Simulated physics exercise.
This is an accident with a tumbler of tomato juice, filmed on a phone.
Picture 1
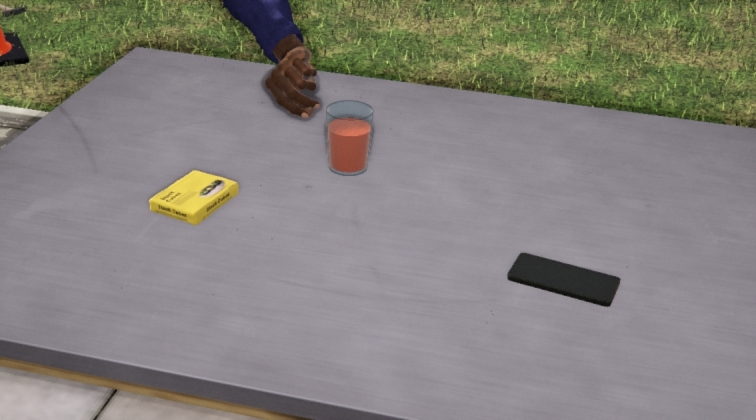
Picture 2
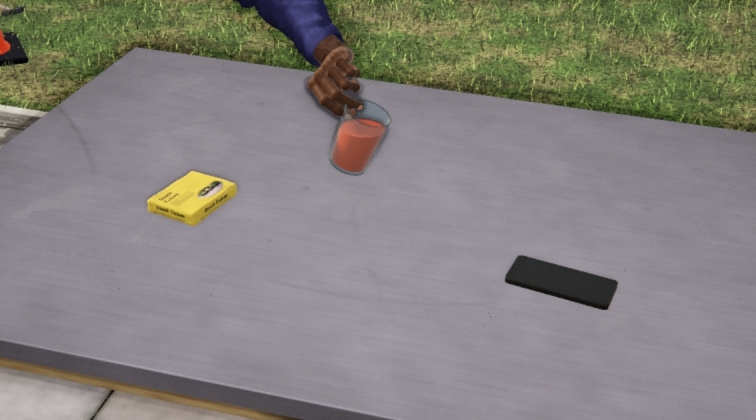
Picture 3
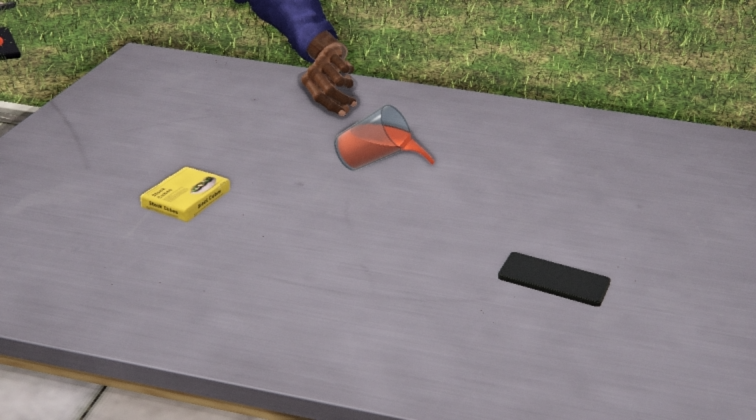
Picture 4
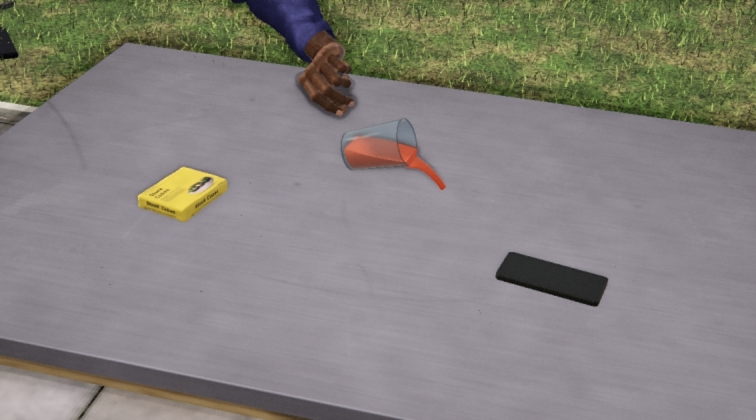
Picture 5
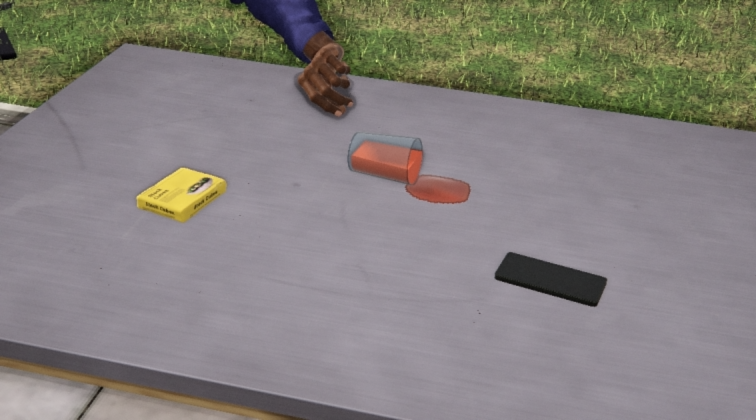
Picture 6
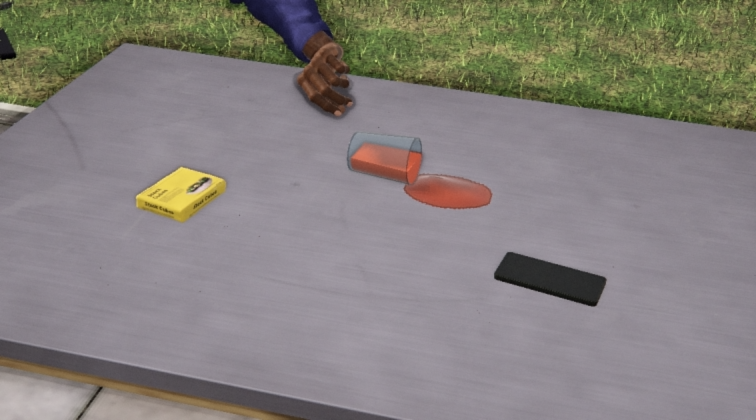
In this clip, a hand pushes a tumbler of red juice on a gray outdoor table, and it topples to the right onto its side, juice pouring into a spreading puddle between a yellow packet and a black phone.
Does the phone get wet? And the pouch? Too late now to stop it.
The phone: Yes, it gets wet. The pouch: No, it stays dry.
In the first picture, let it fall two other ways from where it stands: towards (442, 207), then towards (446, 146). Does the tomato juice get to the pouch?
So first it is missed, and after that it is missed.
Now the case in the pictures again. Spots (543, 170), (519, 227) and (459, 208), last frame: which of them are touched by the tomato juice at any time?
Spot by spot: Touched, then touched, then touched.
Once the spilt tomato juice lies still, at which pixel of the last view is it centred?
Near (593, 223).
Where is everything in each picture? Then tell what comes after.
In the first frame, it stands upright; tumbler (349, 137) about two thirds full; phone (564, 276); pouch (195, 190).
In the second frame, pushed off balance; tumbler about two thirds full, surface at (362, 128).
In the third frame, it is falling; tumbler (373, 139) tipped 50°; pouch (186, 187).
In the fourth frame, it is falling; tumbler (380, 146) tipped 70°; phone (552, 276).
In the fifth frame, it is down; tumbler (387, 157) tipped 85°; a puddle starts at (436, 188).
In the sixth frame, it is down; tumbler (386, 157) tipped 85°; a puddle starts at (442, 190); phone (550, 276); pouch (182, 187).
Shortly, the puddle covers about as much as a tray; the phone is soaking at its edge; the pouch is still dry.
Then, the puddle covers about as much as a big tray; the phone is soaking at its edge; the pouch is still dry.
At the finish, the puddle covers about as much as a big tray; the phone is soaking at its edge; the pouch is still dry.
